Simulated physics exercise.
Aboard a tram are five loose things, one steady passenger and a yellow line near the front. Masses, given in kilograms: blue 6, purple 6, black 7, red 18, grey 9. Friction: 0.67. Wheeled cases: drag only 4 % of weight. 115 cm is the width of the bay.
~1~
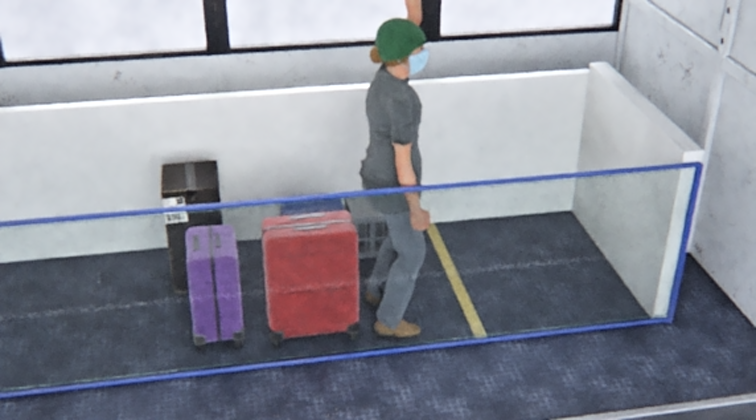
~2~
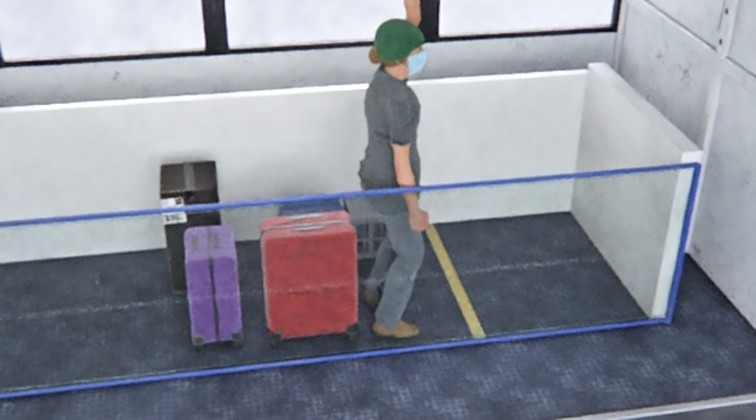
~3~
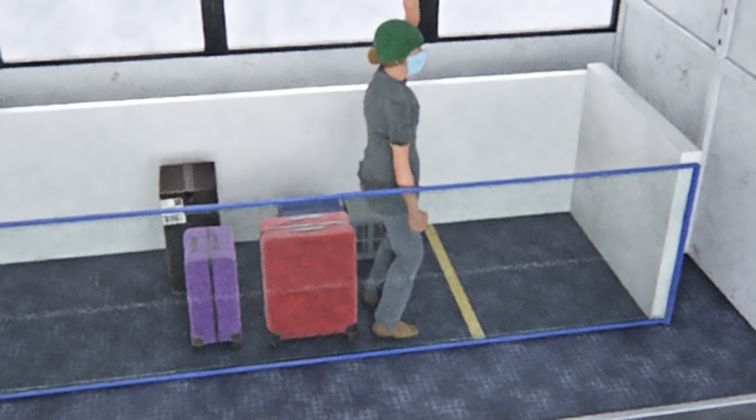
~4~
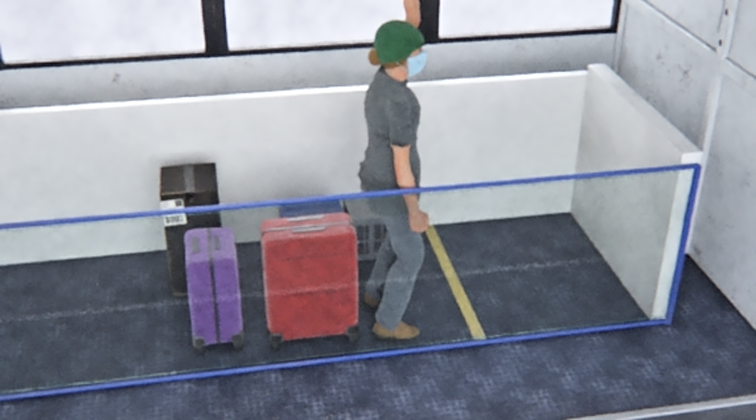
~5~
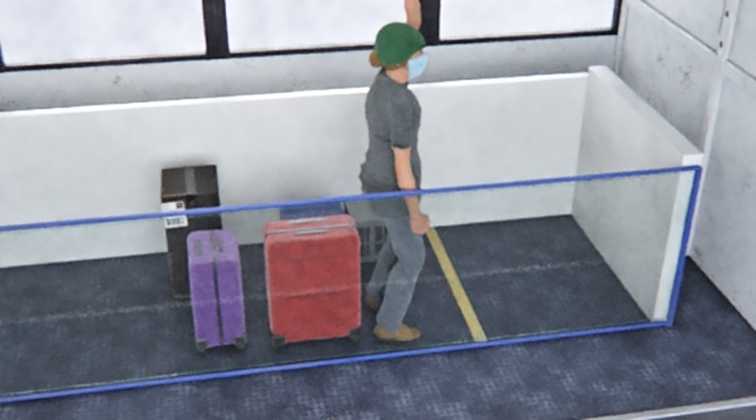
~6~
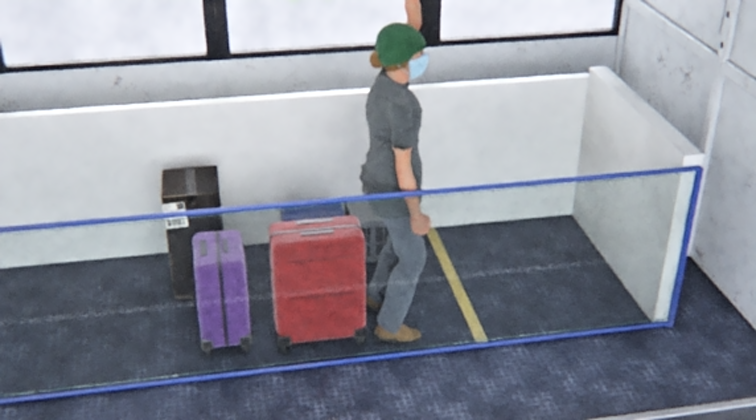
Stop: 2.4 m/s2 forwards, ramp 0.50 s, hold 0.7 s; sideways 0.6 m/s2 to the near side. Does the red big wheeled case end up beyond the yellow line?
No, watch, it holds back from the line.
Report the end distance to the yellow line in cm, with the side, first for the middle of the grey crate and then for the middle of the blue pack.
Grey crate short by 30, blue pack short by 70.
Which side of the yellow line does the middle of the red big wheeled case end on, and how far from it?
It comes to rest close to 70 cm short of it.
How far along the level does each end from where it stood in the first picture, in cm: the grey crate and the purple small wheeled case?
The grey crate ends 0 away and the purple small wheeled case 25.
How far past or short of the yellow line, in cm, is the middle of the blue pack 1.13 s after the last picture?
Position: About 75 cm short.
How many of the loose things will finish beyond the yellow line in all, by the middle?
Summing up, 0.
Then, 0.23 s after the last picture the red big wheeled case is 70 cm short of the yellow line, tilted 0°, near (336, 285) in the last picture's view; the black tall bag 136 cm short of the yellow line, tilted 0°.
Then, 0.63 s after the last picture the red big wheeled case is 70 cm short of the yellow line, tilted 0°, near (336, 285) in the last picture's view.
Then, 1.13 s after the last picture the red big wheeled case is 70 cm short of the yellow line, tilted 0°, near (336, 285) in the last picture's view.
In the final state, blue pack stops short of the yellow line; purple small wheeled case stops short of the yellow line; black tall bag stops short of the yellow line; red big wheeled case stops short of the yellow line; grey crate stops short of the yellow line.
